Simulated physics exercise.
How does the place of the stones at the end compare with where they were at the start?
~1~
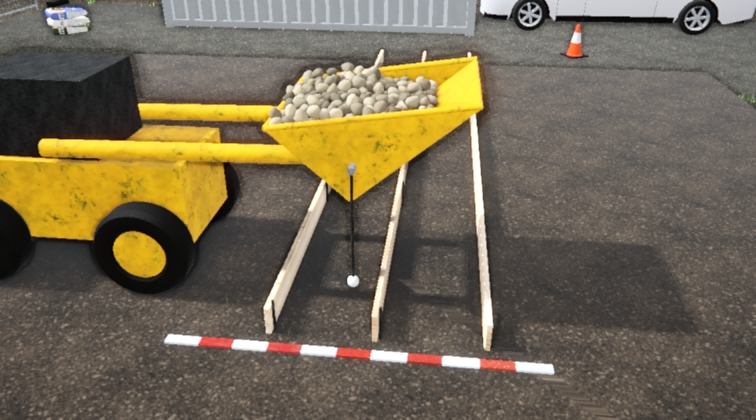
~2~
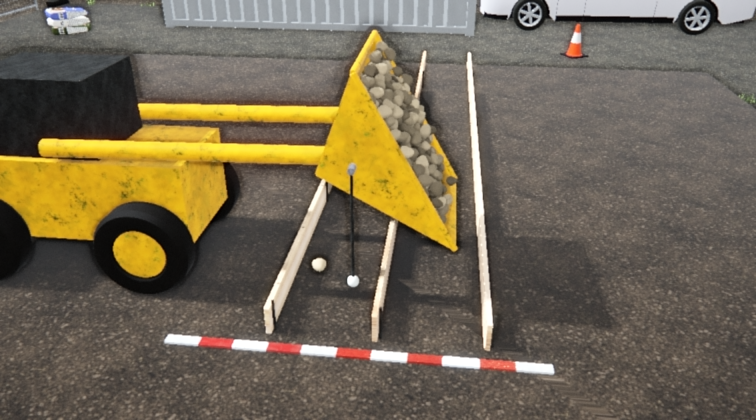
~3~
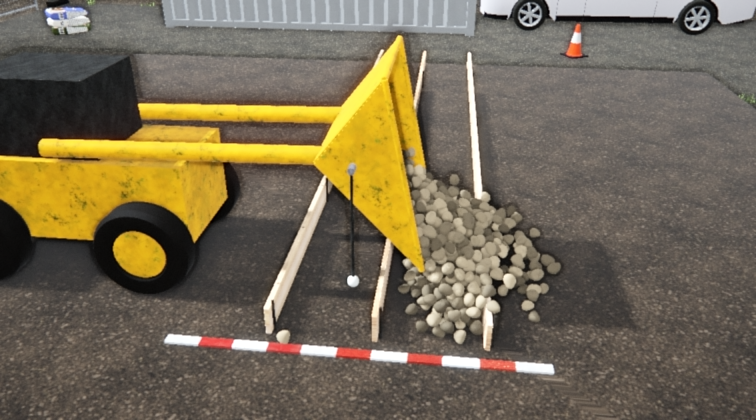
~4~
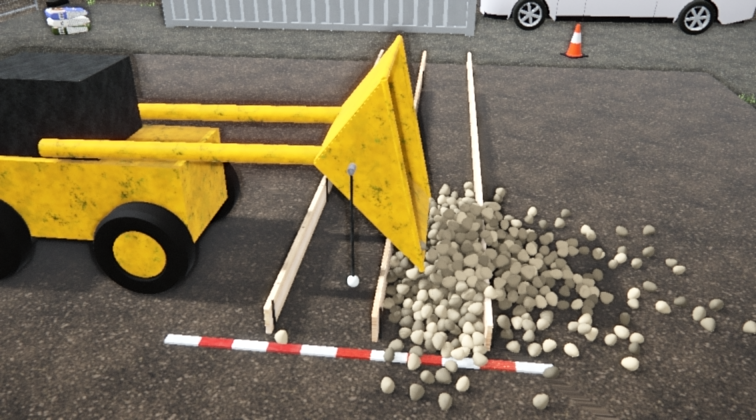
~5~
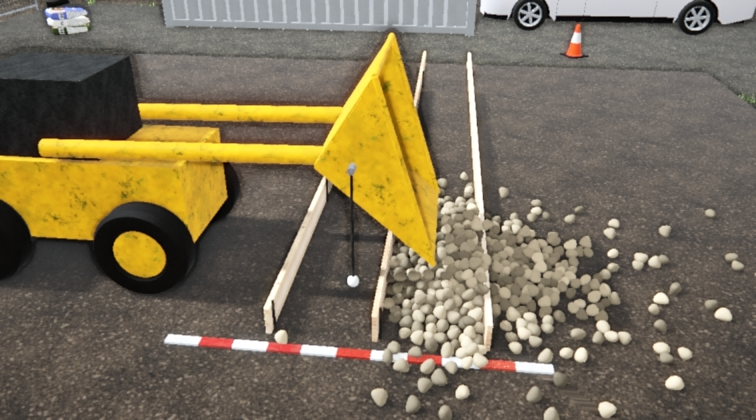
At the start the stones are heaped in the raised yellow bucket. At the end they lie lower and further right, piled and scattered on the ground around and beyond the right-hand planks.
